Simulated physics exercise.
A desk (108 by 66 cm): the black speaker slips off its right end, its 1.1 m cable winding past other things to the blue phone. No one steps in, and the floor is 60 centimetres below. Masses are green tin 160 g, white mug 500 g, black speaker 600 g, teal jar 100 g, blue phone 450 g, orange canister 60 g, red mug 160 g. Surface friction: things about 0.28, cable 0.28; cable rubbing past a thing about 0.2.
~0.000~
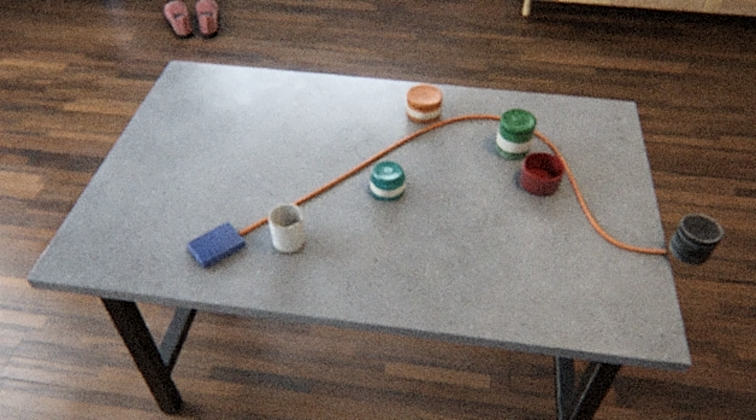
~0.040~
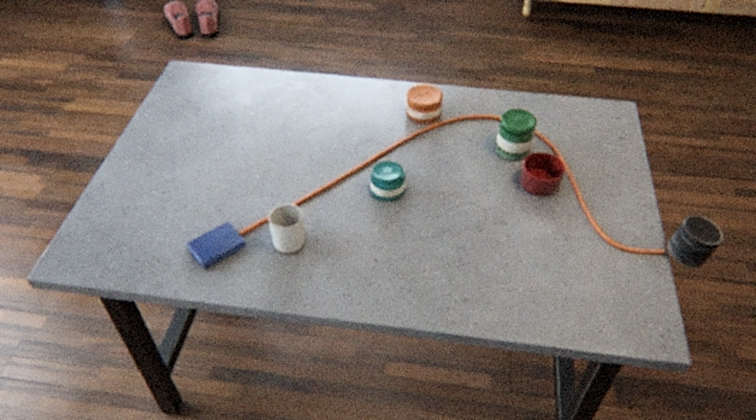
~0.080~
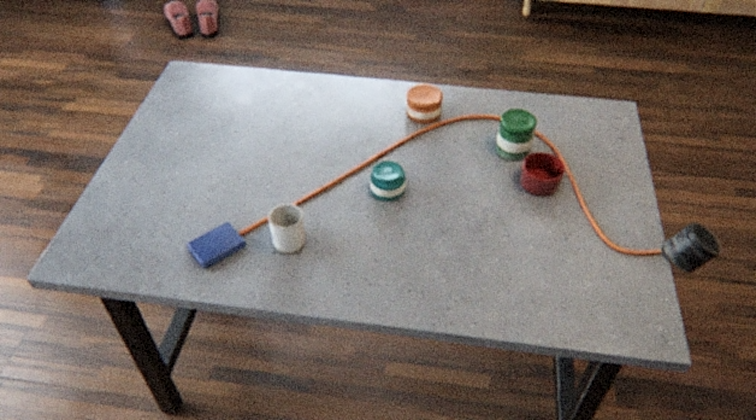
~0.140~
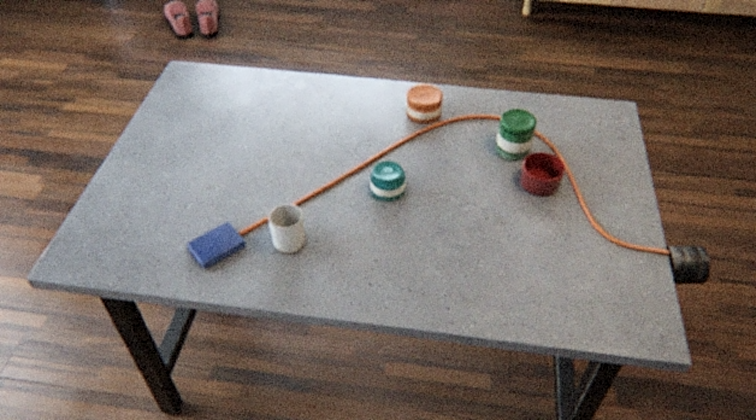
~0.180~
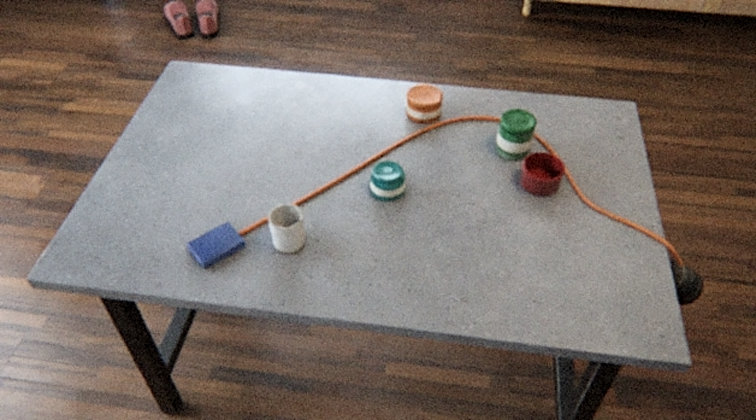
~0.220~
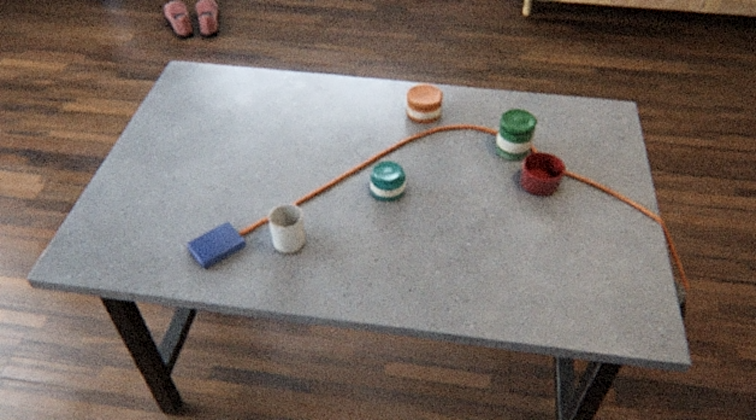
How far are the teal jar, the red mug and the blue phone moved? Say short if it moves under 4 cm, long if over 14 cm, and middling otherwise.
Outcome: The teal jar relocates substantially, the red mug relocates substantially, the blue phone relocates substantially.
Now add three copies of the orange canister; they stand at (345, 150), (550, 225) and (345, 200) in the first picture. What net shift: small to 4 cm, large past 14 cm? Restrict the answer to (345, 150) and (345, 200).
Slight and big.
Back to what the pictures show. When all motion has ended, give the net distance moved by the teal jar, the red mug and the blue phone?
Teal jar off the top, red mug 30 cm, blue phone 40 cm.
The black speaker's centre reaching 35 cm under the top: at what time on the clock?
Roughly 0.34 s.
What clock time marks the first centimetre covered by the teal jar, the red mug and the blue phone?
The teal jar goes at about 0.30 s, the red mug at about 0.32 s and the blue phone at about 0.32 s.
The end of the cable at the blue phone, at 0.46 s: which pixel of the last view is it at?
Roughly (288, 225).
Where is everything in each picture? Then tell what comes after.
The first frame shows teal jar (388, 170); red mug (544, 166); blue phone (216, 242); cable runs through (604, 235) (469, 117) (382, 154).
The second frame shows black speaker (701, 229); cable runs through (603, 235) (469, 117).
The third frame shows black speaker (692, 247); cable runs through (602, 235) (469, 117).
The fourth frame shows black speaker (685, 265); cable runs through (605, 234) (469, 117).
The fifth frame shows black speaker (677, 282); cable runs through (634, 226) (469, 118).
The sixth frame shows teal jar (388, 170); red mug (544, 166); blue phone (216, 242); cable runs through (667, 234) (477, 128) (383, 153).
By 0.5 s, the cable's tail end at (288, 225); red mug 14 cm off its start, teal jar 13 cm off its start, blue phone 9 cm off its start.
By 0.7 s, the cable's tail end at (401, 196); teal jar 32 cm off its start, blue phone 31 cm off its start, red mug 29 cm off its start.
By 1.0 s, the cable's tail end at (438, 186); blue phone 38 cm off its start at (416, 183), teal jar on its side, 37 cm off its start at (471, 349), red mug 30 cm off its start at (623, 294).
By 1.2 s, the cable's tail end at (438, 186); teal jar over the edge, blue phone 38 cm off its start, red mug 30 cm off its start.
By 2.4 s, the cable's tail end at (438, 186); teal jar over the edge, blue phone 38 cm off its start at (416, 183), red mug 30 cm off its start at (623, 294), green tin over the edge.
